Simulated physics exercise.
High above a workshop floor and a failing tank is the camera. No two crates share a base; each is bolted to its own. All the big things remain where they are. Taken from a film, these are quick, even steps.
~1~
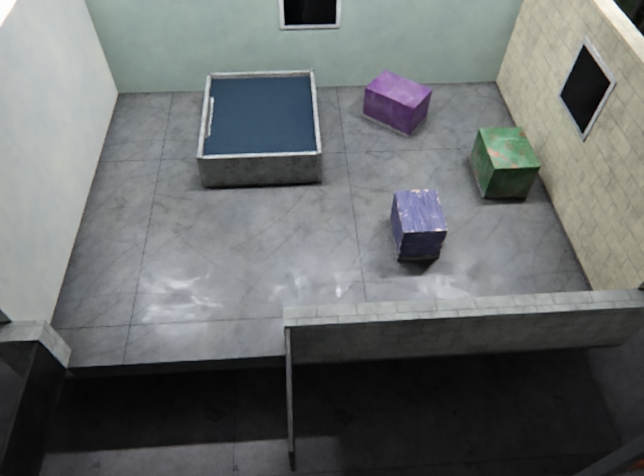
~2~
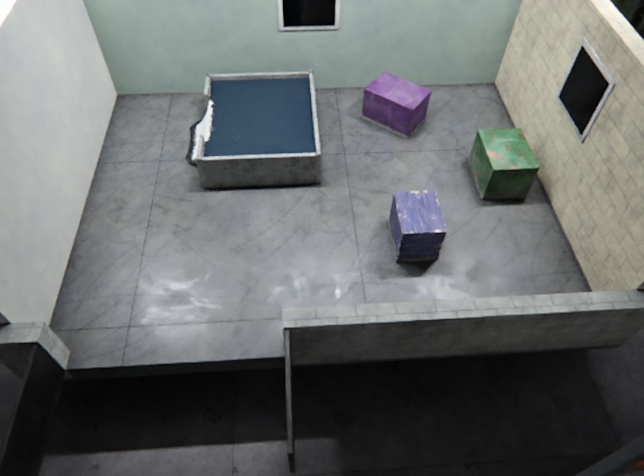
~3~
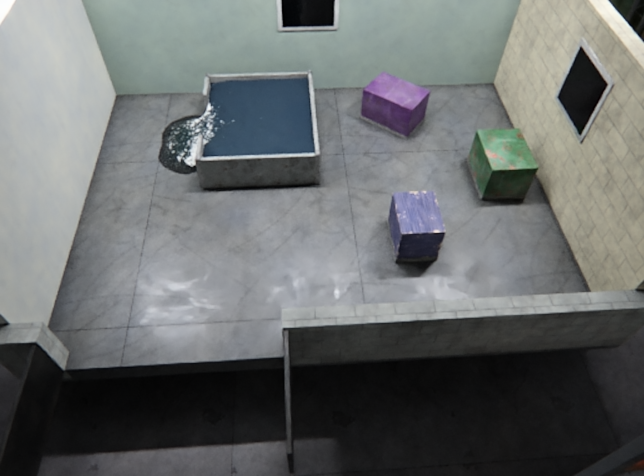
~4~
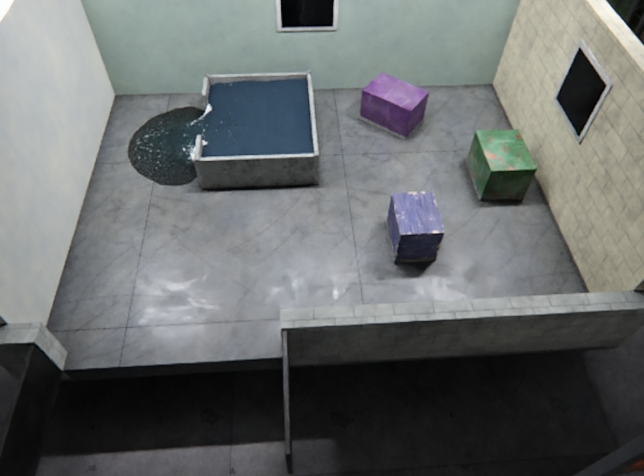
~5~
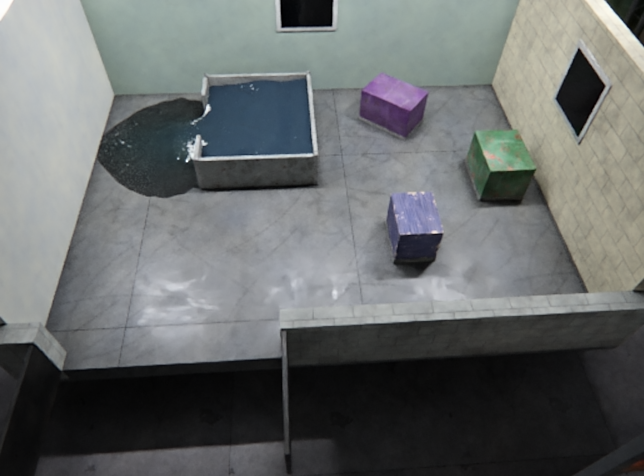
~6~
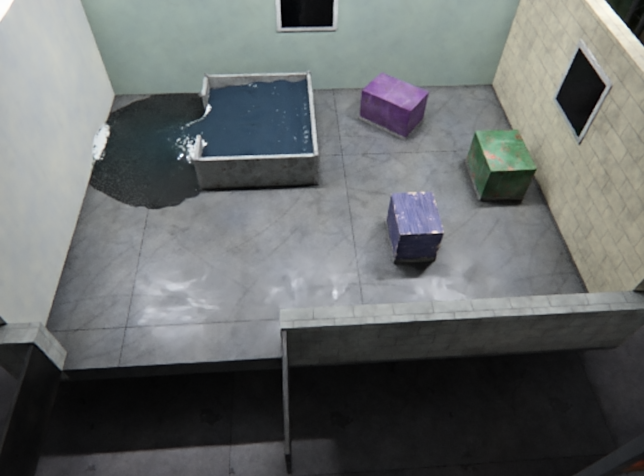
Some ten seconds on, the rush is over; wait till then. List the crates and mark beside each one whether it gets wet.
Blue crate - stays dry; green crate - stays dry; purple crate - gets wet.
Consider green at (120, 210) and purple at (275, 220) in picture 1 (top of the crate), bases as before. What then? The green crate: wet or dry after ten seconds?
The green crate simply gets reached.
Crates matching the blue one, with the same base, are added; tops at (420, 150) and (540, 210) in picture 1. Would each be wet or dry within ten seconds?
First is never reached; second is never reached.
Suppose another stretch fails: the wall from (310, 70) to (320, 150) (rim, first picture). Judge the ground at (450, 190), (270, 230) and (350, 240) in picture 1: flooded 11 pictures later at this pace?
Well, the first one's sodden, the second's left untouched, and the third's left untouched.
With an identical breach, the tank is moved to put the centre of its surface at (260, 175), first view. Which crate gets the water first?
That would be the purple one.
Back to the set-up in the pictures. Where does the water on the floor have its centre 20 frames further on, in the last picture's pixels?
At about (203, 151).
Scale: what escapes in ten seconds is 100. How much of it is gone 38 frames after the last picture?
Close to 50 %.
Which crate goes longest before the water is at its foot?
Easy - the blue crate.
A moment on, water covers 15 % of the floor; the blue crate not reached, the green crate not reached, the purple crate not reached.
Next, water covers 20 % of the floor; the blue crate not reached, the green crate not reached, the purple crate not reached.
Then, water covers 35 % of the floor; the blue crate not reached, the green crate not reached, the purple crate water round its plinth.
Later, water covers 50 % of the floor; the blue crate not reached, the green crate not reached, the purple crate water round its plinth.
In the end, water covers 65 % of the floor; the blue crate stayed above the water, the green crate stayed above the water, the purple crate was topped.
